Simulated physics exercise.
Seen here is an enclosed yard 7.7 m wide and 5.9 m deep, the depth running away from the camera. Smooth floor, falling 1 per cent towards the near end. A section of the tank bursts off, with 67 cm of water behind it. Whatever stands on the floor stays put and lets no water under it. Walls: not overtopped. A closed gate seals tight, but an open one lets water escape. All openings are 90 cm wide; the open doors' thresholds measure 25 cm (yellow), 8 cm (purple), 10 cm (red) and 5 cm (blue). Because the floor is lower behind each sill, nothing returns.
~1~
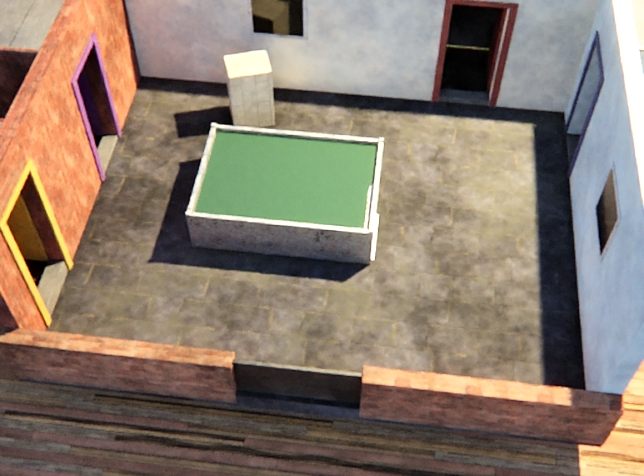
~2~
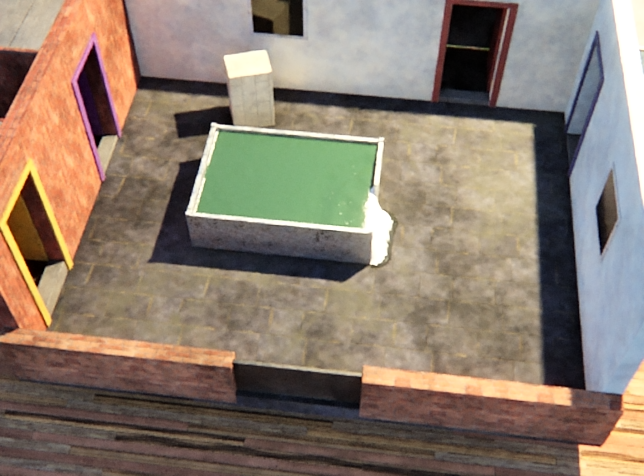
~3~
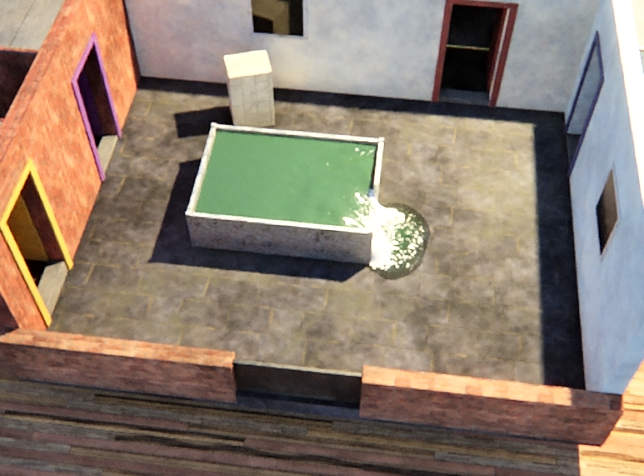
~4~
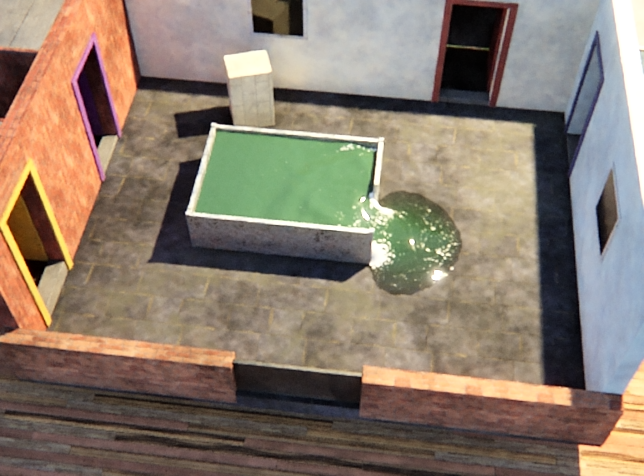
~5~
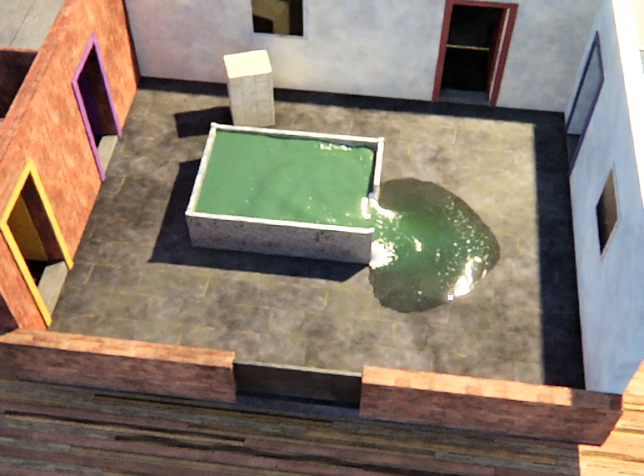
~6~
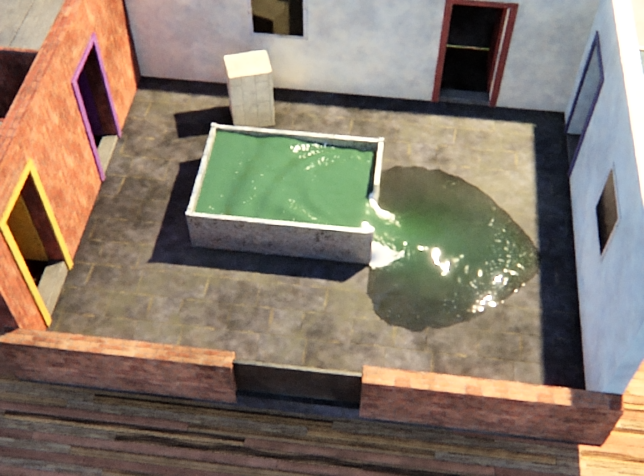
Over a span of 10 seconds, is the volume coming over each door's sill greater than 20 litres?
At the yellow door it looks set to land under the limit. At the purple door it looks set to land under the limit. At the red door it looks set to land under the limit. At the blue door it looks set to land over the limit.
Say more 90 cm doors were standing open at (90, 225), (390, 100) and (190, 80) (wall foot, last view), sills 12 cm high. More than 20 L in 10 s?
Less, less, less.
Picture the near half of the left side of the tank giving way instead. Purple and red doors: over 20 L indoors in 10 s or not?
Log - purple: Threshold topped, red: Threshold not reached.
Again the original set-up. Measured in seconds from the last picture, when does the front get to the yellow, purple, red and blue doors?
So, yellow at 5.5 s, then purple at 7.5 s, red at 2.4 s, and blue at 1.0 s.
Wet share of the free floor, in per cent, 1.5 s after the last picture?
I'd guess around 30 %.
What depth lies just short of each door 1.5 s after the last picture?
Depth readings (cm): Yellow = 0; purple = 0; red = 0; blue = 11.
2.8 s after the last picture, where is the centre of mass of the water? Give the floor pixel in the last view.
Roughly (396, 241).
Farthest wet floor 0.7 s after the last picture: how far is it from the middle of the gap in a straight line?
Distance: Approx. 3.6 m.
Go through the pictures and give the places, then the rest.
In the first frame, the tank at (289, 179) is whole and still, 67 cm deep.
In the second frame, the front is at (386, 214), 0.5 m from the gap at (370, 226); 0.2 m2 of floor is under water; 67 cm left at the back of the tank.
In the third frame, the front is at (423, 227), 0.9 m from the gap at (370, 229); 0.9 m2 of floor is under water; 67 cm left at the back of the tank.
In the fourth frame, the front is at (454, 233), 1.3 m from the gap at (370, 229); 1.8 m2 of floor is under water; 67 cm left at the back of the tank.
In the fifth frame, water pours out at (370, 229) and has run 1.9 m, to (492, 258); typically 5 cm deep outside, 67 cm at the tank's back.
In the sixth frame, water pours out at (370, 229) and has run 2.5 m, to (532, 268); typically 4 cm deep outside, 67 cm at the tank's back.
Then, 0.7 s after the last picture water covers 25 % of the floor and is deepest (37 cm) near (383, 247); yellow door not reached, purple door not reached, red door not reached, blue door not reached.
Then, 1.5 s after the last picture water covers 30 % of the floor and is deepest (42 cm) near (583, 418); yellow door not reached, purple door not reached, red door not reached, blue door 11 cm at the sill, 1 L in.
Then, 2.8 s after the last picture water covers 35 % of the floor and is deepest (29 cm) near (576, 326); yellow door not reached, purple door not reached, red door 4 cm at the sill, 0 L in, blue door 10 cm at the sill, 21 L in.
Then, 5.3 s after the last picture water covers 75 % of the floor and is deepest (22 cm) near (569, 416); yellow door not reached, purple door not reached, red door 7 cm at the sill, 0 L in, blue door 10 cm at the sill, 49 L in.
Then, 9.3 s after the last picture water covers 100 % of the floor and is deepest (14 cm) near (137, 368); yellow door 10 cm at the sill, 0 L in, purple door 6 cm at the sill, 0 L in, red door 5 cm at the sill, 0 L in, blue door 9 cm at the sill, 94 L in.
